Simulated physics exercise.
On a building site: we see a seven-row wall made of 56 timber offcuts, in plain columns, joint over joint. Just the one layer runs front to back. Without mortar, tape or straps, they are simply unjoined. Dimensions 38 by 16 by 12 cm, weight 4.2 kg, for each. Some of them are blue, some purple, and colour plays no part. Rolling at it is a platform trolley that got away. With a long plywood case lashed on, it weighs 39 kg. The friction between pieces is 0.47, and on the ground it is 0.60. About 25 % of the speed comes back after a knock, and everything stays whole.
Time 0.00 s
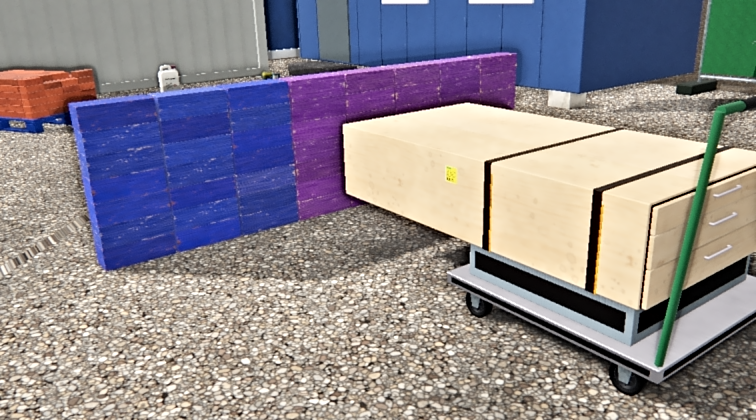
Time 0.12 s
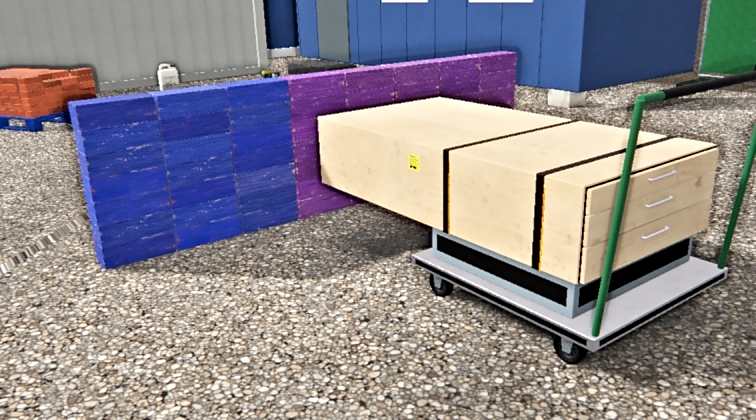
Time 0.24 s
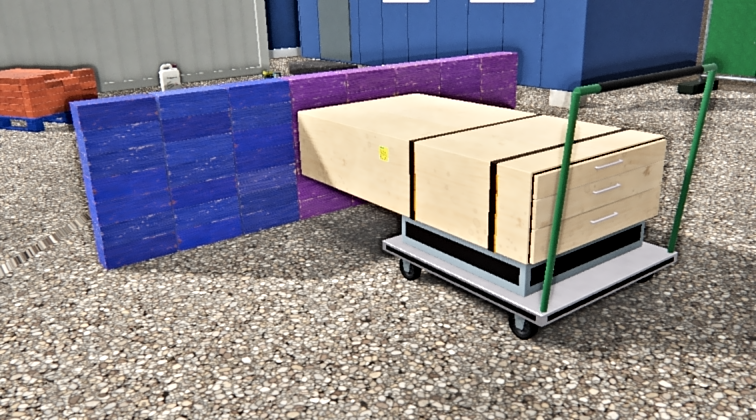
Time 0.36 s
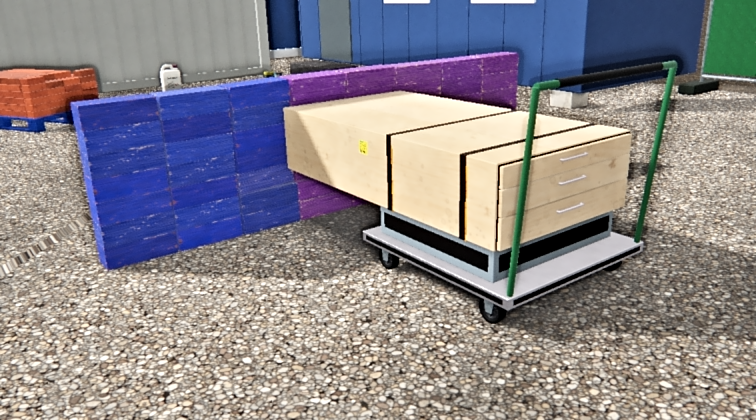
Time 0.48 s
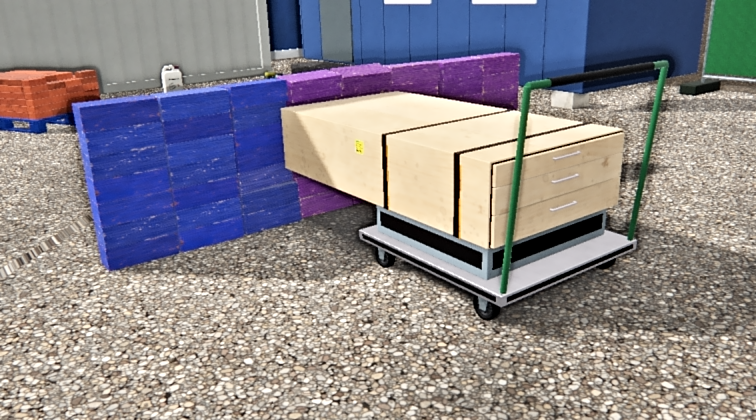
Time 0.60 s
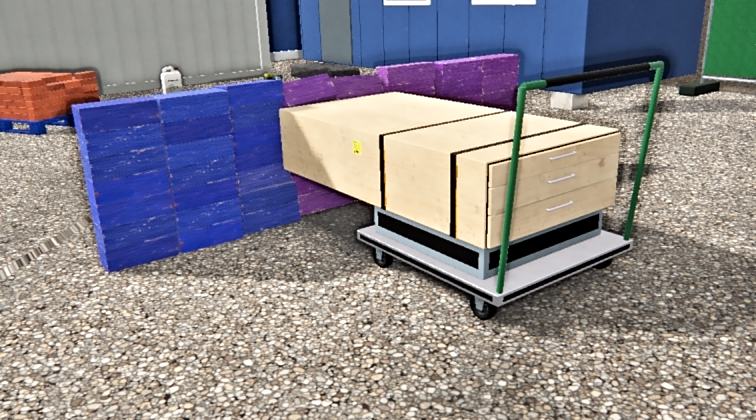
On a gravel yard beside a grey container and a blue building, a fixed camera looks down slightly at a low wall of stacked blocks, blue at left and purple at right. A flat trolley with a green handle, carrying a long, pale wooden case strapped in black, rolls leftward and away toward the wall. It slows as the case's far end meets the wall, and blocks around the contact shift slightly out of line.
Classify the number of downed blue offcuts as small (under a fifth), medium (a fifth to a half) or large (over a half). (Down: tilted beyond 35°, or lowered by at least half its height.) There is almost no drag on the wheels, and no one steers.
It is medium.
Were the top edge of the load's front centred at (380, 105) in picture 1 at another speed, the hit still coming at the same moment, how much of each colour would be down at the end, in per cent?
Purple 0%, blue 0%.
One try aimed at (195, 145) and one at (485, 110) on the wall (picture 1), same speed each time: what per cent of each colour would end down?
Down by colour - purple: 0%, then 40%; blue: 70%, then 0%.
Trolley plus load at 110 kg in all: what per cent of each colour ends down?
That would leave purple at 50 and blue at 30 per cent.
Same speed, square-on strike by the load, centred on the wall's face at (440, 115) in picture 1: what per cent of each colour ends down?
Then purple ends 80 per cent down and blue 0 per cent.
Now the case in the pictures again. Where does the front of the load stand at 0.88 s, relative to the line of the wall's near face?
About 10 cm.
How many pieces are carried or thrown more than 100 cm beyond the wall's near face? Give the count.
I'd put it near 4.
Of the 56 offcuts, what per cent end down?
About 50% of them.
After 0.88 s, load 11 cm past the wall's line, still rolling; none of the 21 blue offcuts down (14 of 56 in all colours); top blue offcut unmoved.
After 1.48 s, load 12 cm past the wall's line, stopped; 7 of the 21 blue offcuts down (28 of 56 in all colours); top blue offcut unmoved.
At rest (2.9 s), load 12 cm past the wall's line, stopped; 7 of the 21 blue offcuts down (28 of 56 in all colours); top blue offcut unmoved; top purple offcut unmoved. That is 33 per cent. As the last picture would show them, middles, top blue offcut near (190, 105), top purple offcut near (455, 70).
